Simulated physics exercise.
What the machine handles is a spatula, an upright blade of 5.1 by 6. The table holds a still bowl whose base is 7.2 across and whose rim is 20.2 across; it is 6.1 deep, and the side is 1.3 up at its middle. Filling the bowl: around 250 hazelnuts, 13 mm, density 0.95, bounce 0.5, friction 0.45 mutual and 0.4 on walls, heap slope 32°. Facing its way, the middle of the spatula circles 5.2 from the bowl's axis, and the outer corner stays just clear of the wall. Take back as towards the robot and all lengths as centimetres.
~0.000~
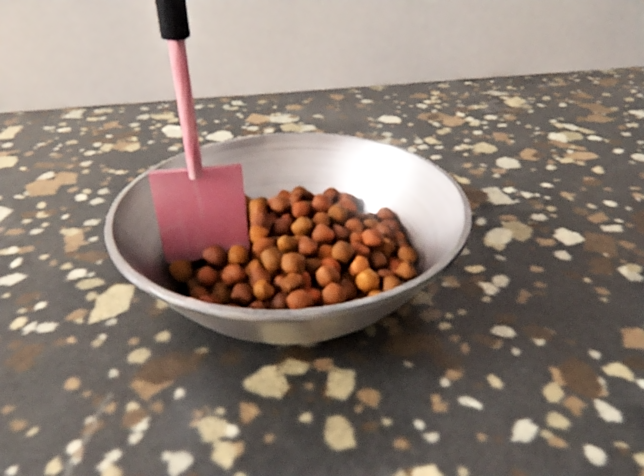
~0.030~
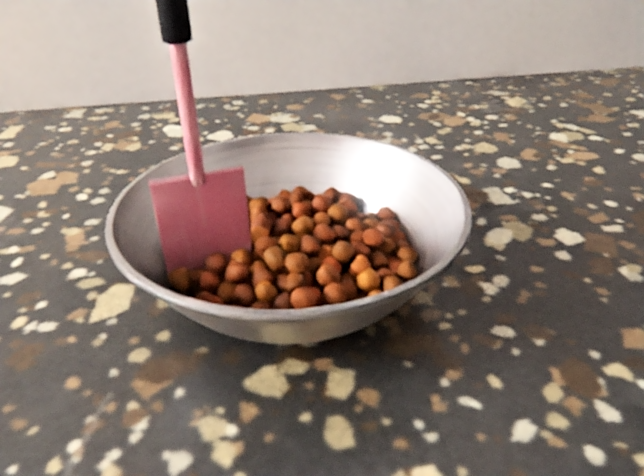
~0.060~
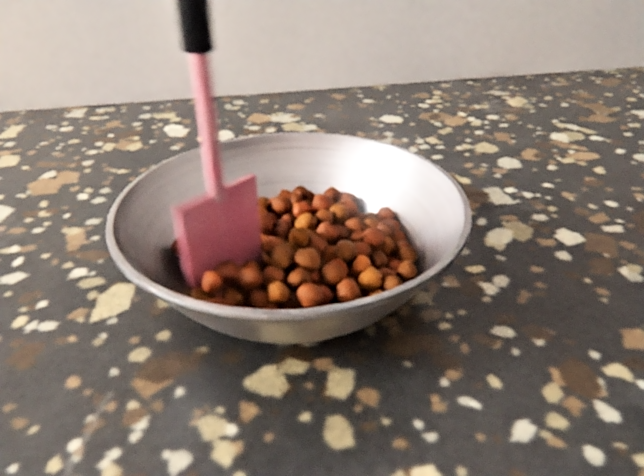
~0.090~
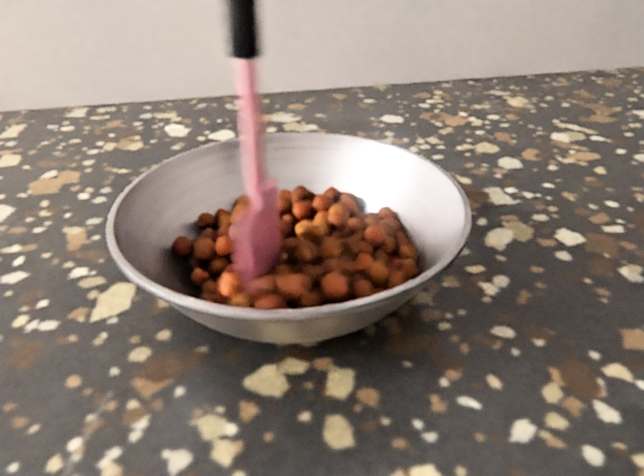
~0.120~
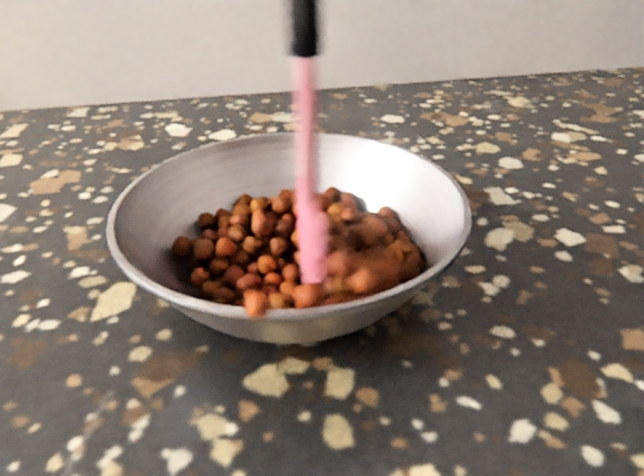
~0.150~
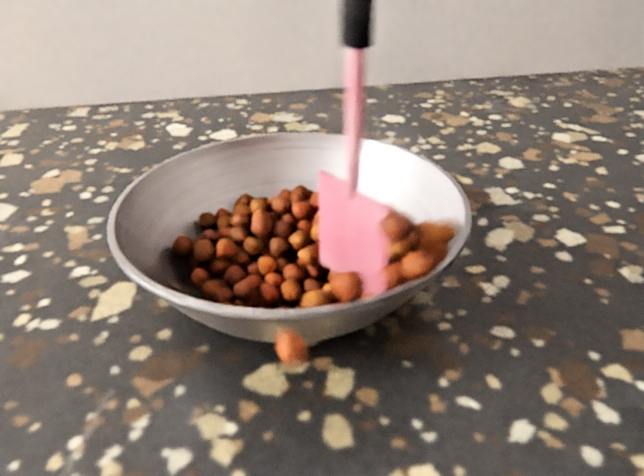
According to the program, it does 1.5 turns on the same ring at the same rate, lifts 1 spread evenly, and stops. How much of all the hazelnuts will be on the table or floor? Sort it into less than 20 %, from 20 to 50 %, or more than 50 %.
It goes in from 20 to 50 %.
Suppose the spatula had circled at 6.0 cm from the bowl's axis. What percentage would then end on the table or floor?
It would be near 5 per cent.
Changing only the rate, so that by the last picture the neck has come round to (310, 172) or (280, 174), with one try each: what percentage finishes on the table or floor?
About 25 % for one try and about 15 % for the other, in order.
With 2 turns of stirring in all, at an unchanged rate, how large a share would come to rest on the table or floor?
Then roughly 35 percent.
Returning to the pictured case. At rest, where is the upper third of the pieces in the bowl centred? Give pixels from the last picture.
Close to (323, 236).
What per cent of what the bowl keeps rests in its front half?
Estimate: Some 45 %.
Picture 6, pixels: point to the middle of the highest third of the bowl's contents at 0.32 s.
I'd put its middle near (248, 192).
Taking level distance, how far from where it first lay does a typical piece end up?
About 6 centimetres.
By 0.32 s, 281° round, highest piece 11 above the table; 210 in the bowl, 9 on the table or floor, 30 in flight or on the tool.
By 0.49 s, 81° round, highest piece 9 above the table; 186 in the bowl, 52 on the table or floor, 11 in flight or on the tool.
By 0.78 s, 180° round, highest piece 6 above the table; 173 in the bowl, 75 on the table or floor, 1 in flight or on the tool.
By 1.48 s, 180° round, highest piece 4 above the table; 173 in the bowl, 76 on the table or floor.
Final count, 173 in the bowl, 76 on the table or floor. That is 31 % on the table or floor.
